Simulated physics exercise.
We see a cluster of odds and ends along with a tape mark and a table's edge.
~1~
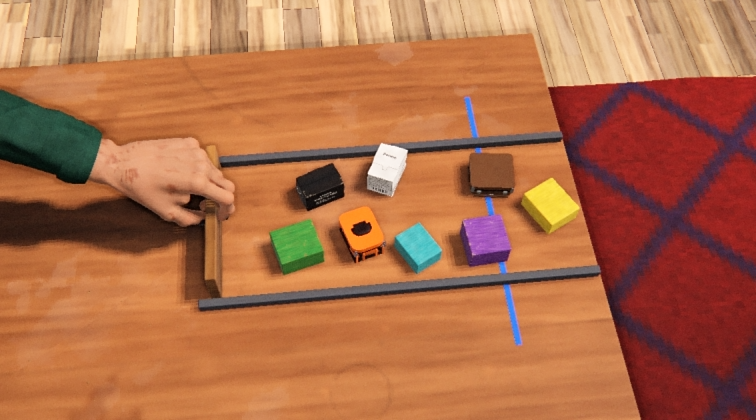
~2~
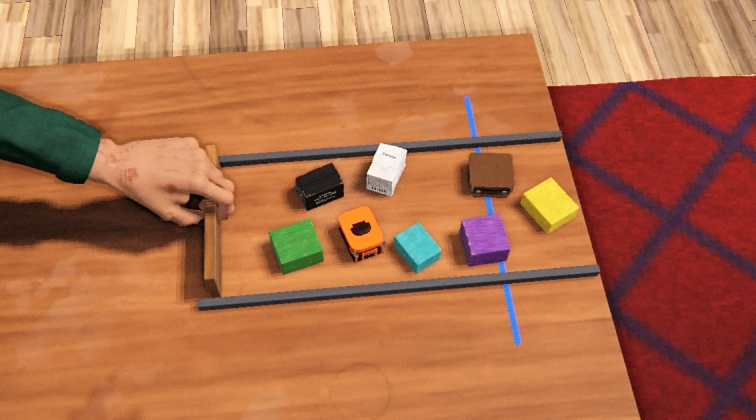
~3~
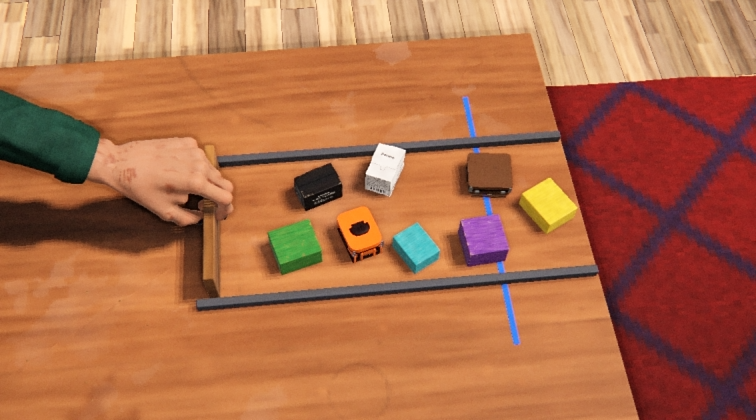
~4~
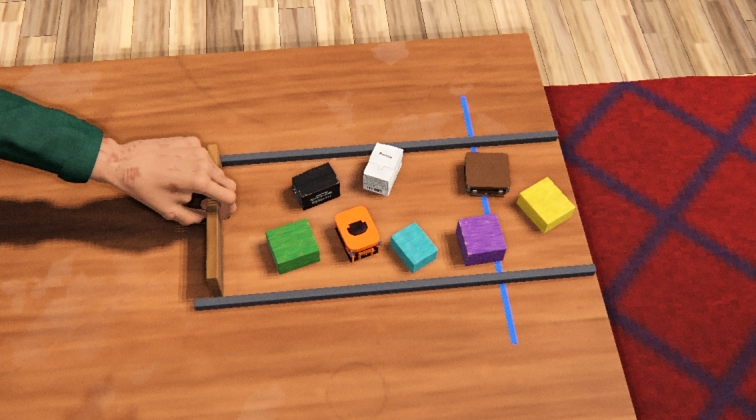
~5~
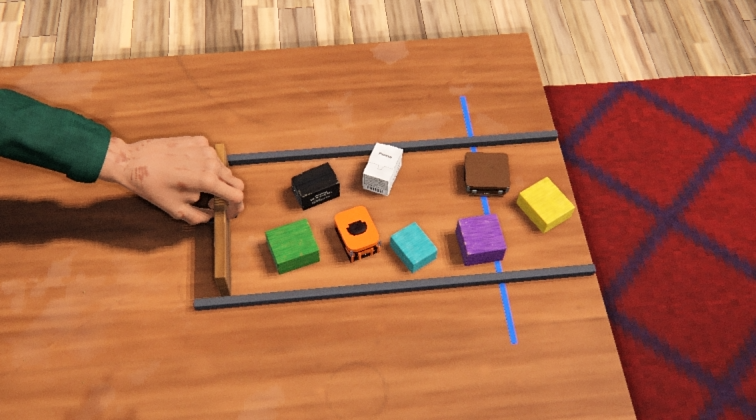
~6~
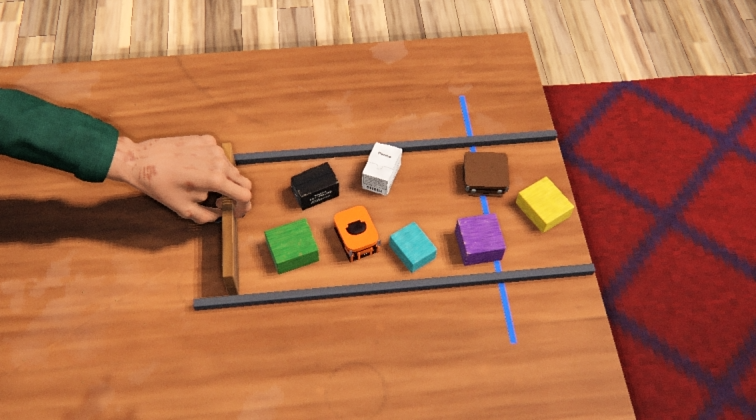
The video shows a hand in a green sleeve holding a wooden board between two dark rails on a table, then sliding it slightly right toward scattered colored blocks and small boxes, which stay still around a blue line.
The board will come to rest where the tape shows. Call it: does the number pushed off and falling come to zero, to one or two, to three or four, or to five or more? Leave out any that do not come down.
It comes to one or two.
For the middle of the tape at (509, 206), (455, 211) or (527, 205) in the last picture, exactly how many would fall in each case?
Try by try, 3, 0 and 5.
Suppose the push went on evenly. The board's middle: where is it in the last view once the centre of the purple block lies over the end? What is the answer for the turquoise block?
(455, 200) and (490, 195), more or less.
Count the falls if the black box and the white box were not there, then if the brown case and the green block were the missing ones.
The count is 1 in one try and 0 in the other, in that order.
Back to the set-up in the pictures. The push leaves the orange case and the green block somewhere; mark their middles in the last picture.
Orange case at about (549, 219), green block at about (514, 232).
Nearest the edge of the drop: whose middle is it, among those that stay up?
It's the yellow block.
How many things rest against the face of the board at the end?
3 of them.
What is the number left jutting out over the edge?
The count would be 2.
Early on, none off yet; yellow block at rest near (545, 205); brown case at rest near (486, 174); purple block at rest near (480, 239).
A while later, none off yet; yellow block at rest near (545, 205); brown case at rest near (486, 174); purple block travelled about its own width near (515, 236).
Further along, none off yet; yellow block travelled a little near (561, 197); brown case travelled a little near (506, 169); purple block travelled well along near (583, 236).
Finally, the number that fall off is one or two; lost, purple block.
